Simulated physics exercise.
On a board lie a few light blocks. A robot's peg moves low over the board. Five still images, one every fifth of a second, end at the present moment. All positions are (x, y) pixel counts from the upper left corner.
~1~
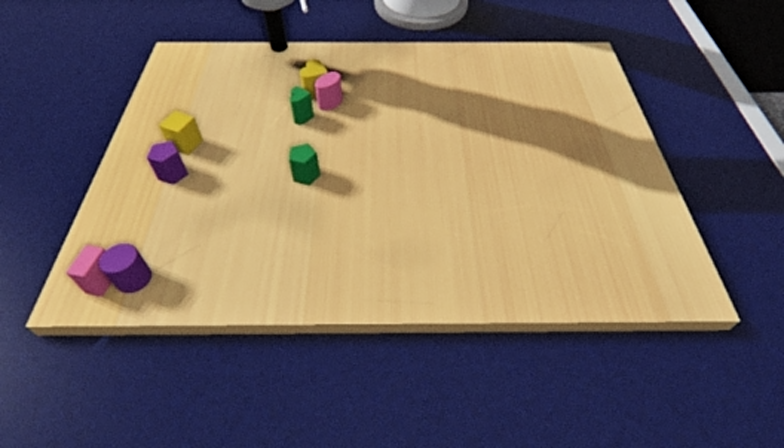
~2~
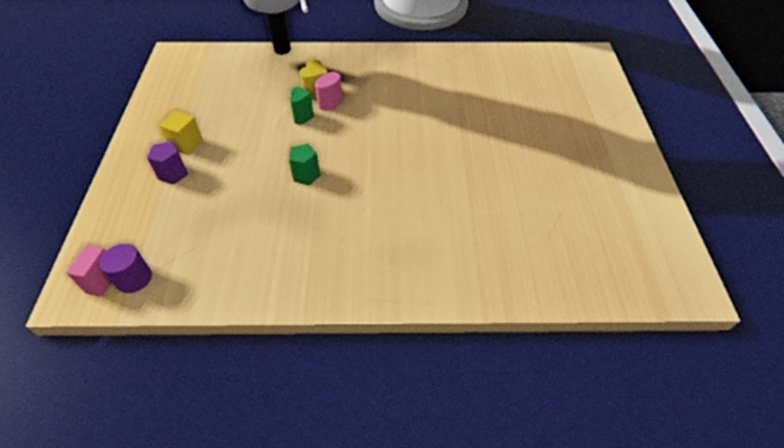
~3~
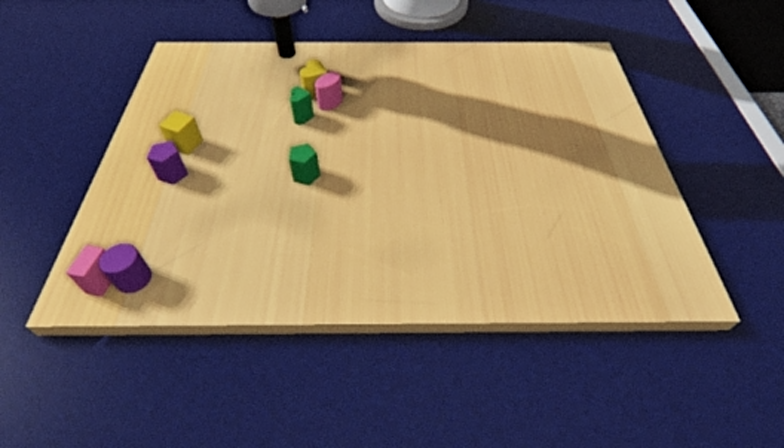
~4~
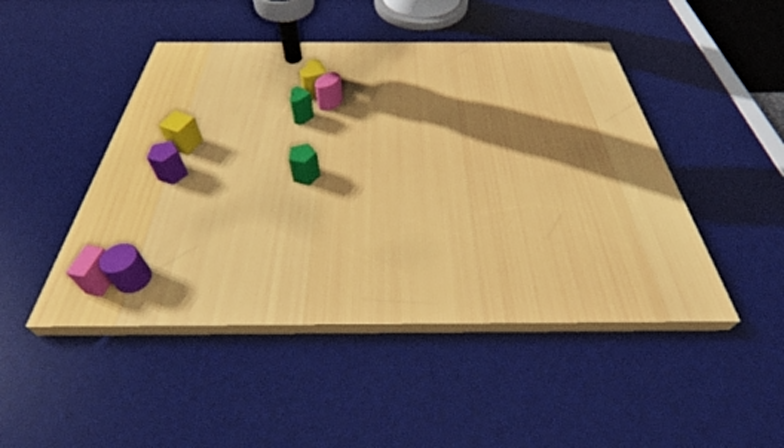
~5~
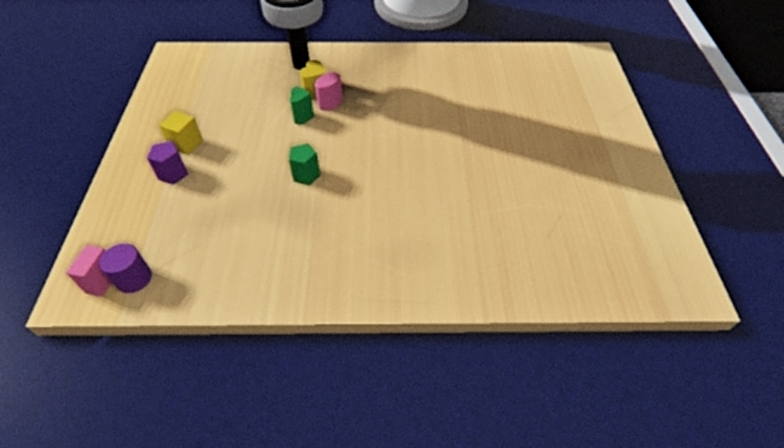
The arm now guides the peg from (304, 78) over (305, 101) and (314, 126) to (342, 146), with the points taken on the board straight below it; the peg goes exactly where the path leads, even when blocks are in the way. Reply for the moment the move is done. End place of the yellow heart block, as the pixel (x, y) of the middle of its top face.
My prediction: (320, 78).
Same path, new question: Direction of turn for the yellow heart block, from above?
It turns round anticlockwise.
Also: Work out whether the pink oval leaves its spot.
My prediction: It moves.
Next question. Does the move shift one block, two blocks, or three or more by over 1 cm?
My prediction: No fewer than three blocks.
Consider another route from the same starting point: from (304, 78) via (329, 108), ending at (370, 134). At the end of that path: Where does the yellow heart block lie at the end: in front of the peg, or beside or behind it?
Expect to find it ahead of the peg.
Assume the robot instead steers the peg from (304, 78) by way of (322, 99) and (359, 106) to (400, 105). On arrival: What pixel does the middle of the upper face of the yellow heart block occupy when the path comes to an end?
I predict (365, 94).
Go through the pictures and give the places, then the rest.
Lower end of the peg at (279, 48), tops of blocks, green heart block at (299, 93), green pentagon at (302, 152), yellow heart block at (313, 68), pink oval at (328, 79), in the first picture.
Peg at (283, 50), blocks as before, in the second picture.
Peg at (287, 54), blocks as before, in the third picture.
Peg at (294, 59), blocks as before, in the fourth picture.
Peg at (302, 65), green heart block at (299, 93), green pentagon at (302, 152), yellow heart block at (313, 68), pink oval at (328, 79), in the fifth picture.
What follows on the original path. One third of the way, peg at (303, 90); yellow heart block at (321, 76), turned 25° anticlockwise; pink oval at (336, 84), turned 15° clockwise.
Two thirds of the way, peg at (313, 114); green heart block at (299, 117), turned 40° clockwise; yellow heart block at (320, 78), turned 50° anticlockwise; pink oval at (339, 85), turned 15° clockwise.
At the end, peg at (340, 134); green heart block at (301, 121), turned 80° clockwise; green pentagon not moved; yellow heart block at (320, 78), turned 50° anticlockwise; pink oval at (339, 85), turned 15° clockwise.
